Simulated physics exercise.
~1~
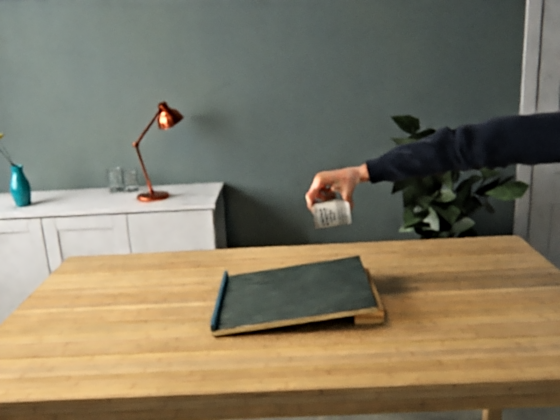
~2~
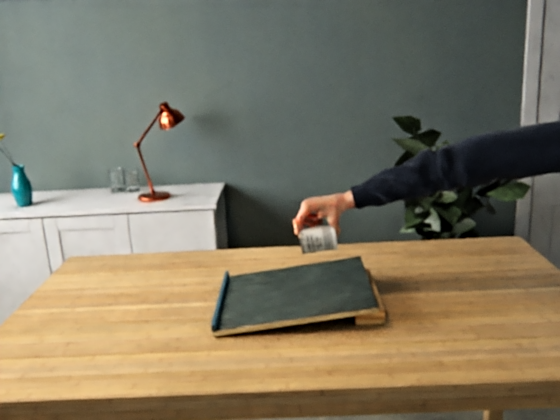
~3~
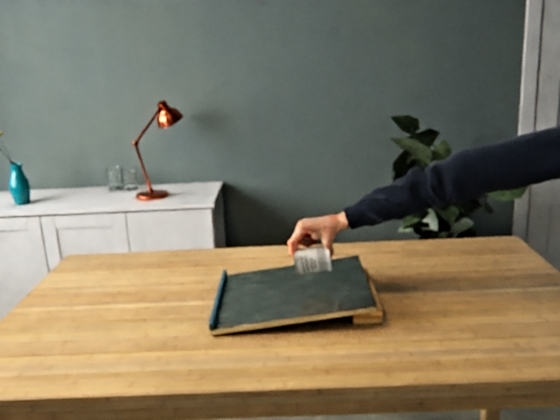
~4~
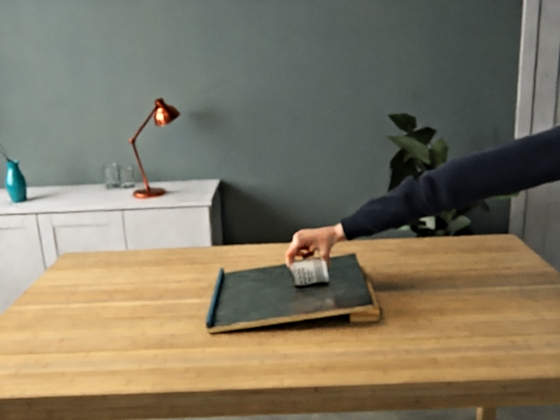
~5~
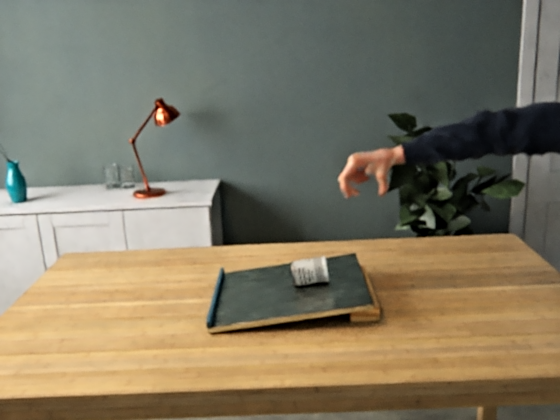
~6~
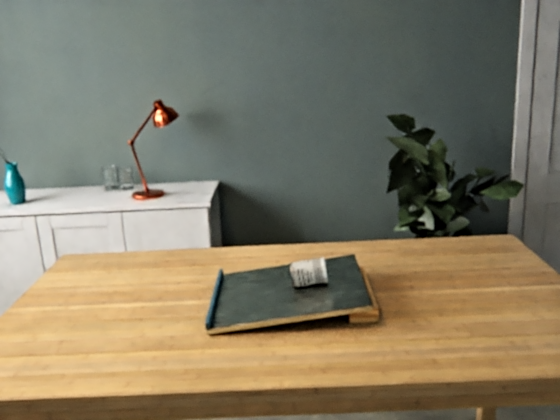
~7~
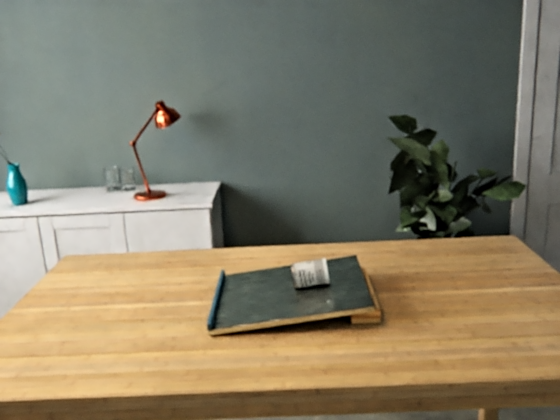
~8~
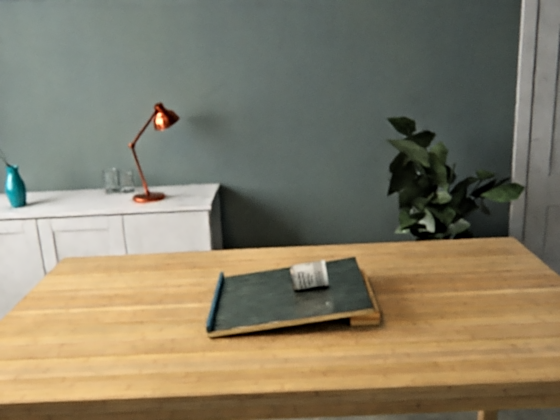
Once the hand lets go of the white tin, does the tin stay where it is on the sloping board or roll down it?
The white tin stays where it was put, resting on its side on the board after the hand has gone.
